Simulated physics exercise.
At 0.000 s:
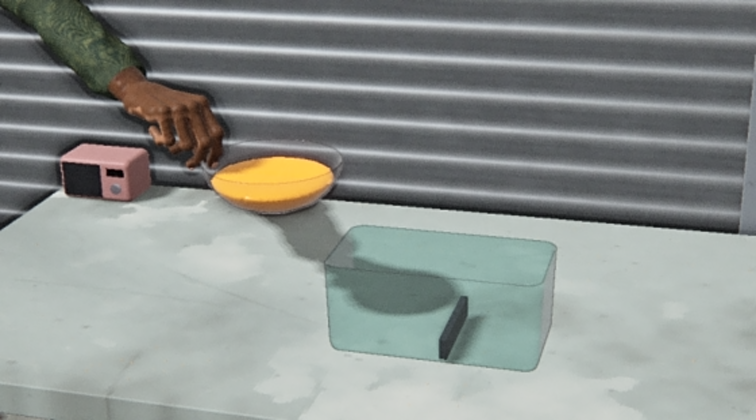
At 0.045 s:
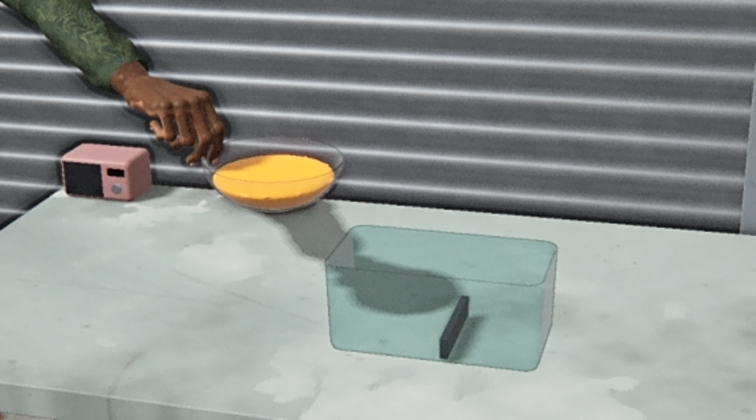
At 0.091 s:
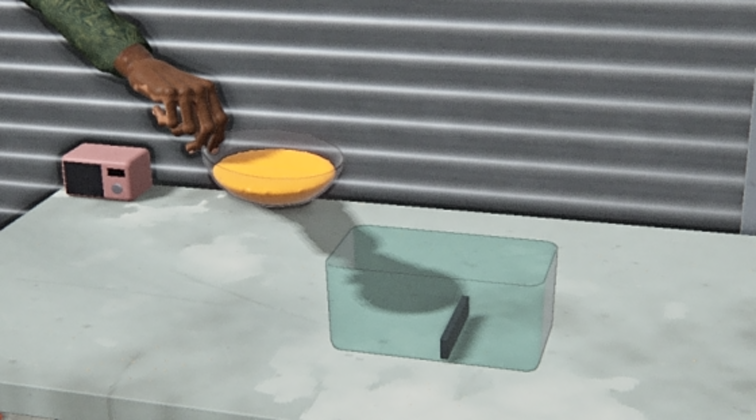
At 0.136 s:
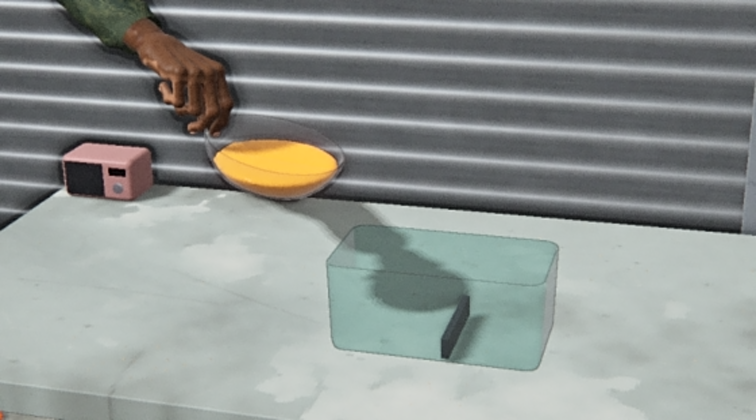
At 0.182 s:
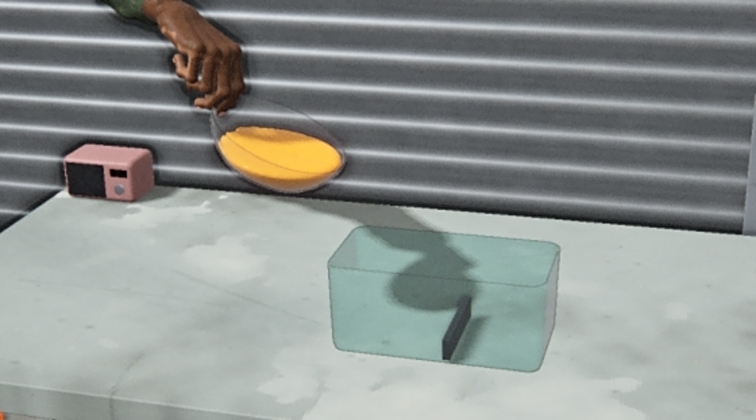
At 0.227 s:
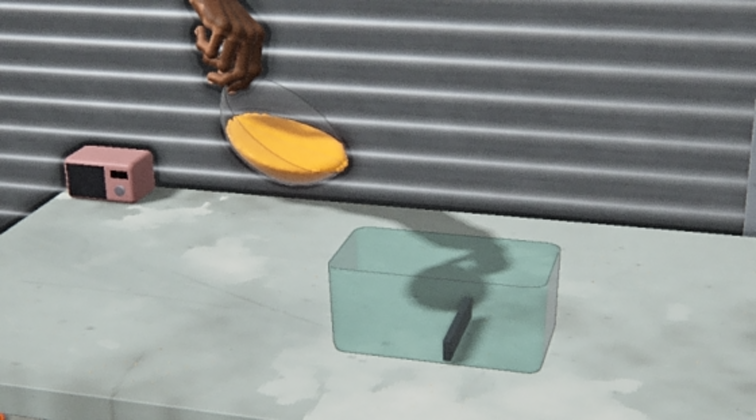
On a pale table, a hand steadily tilts a bowl of orange juice rightward beside a basin.
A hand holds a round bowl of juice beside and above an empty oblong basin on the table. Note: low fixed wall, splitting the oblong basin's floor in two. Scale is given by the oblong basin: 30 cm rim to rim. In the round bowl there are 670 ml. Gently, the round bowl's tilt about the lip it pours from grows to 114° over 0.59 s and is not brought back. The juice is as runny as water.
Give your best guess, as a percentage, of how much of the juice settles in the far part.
I would say 22 per cent of it settles there.
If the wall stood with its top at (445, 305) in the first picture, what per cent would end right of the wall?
20 per cent.
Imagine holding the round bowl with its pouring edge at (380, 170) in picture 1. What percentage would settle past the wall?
50 %.
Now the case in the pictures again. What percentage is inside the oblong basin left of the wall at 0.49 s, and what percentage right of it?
Around 16 on the left side and 0 on the right side.
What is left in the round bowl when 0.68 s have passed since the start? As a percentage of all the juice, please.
About 0 per cent.
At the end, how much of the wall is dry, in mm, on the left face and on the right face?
12 mm left, 24 mm right.
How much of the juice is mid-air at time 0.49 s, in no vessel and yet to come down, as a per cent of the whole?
Estimate: Some 80 % of the total.
After 0.49 s the tilt is 105° and 4 per cent is still to pour, 16 is left of the wall and 0 right of it.
After 0.68 s the tilt is 114° and 0 per cent is still to pour, 75 is left of the wall and 21 right of it.
After 0.87 s the tilt is 114° and 0 per cent is still to pour, 67 is left of the wall and 17 right of it.
After 1.09 s the tilt is 114° and 0 per cent is still to pour, 69 is left of the wall and 21 right of it.
In the end 68 per cent lies left of the wall, 22 right of it and 10 outside.
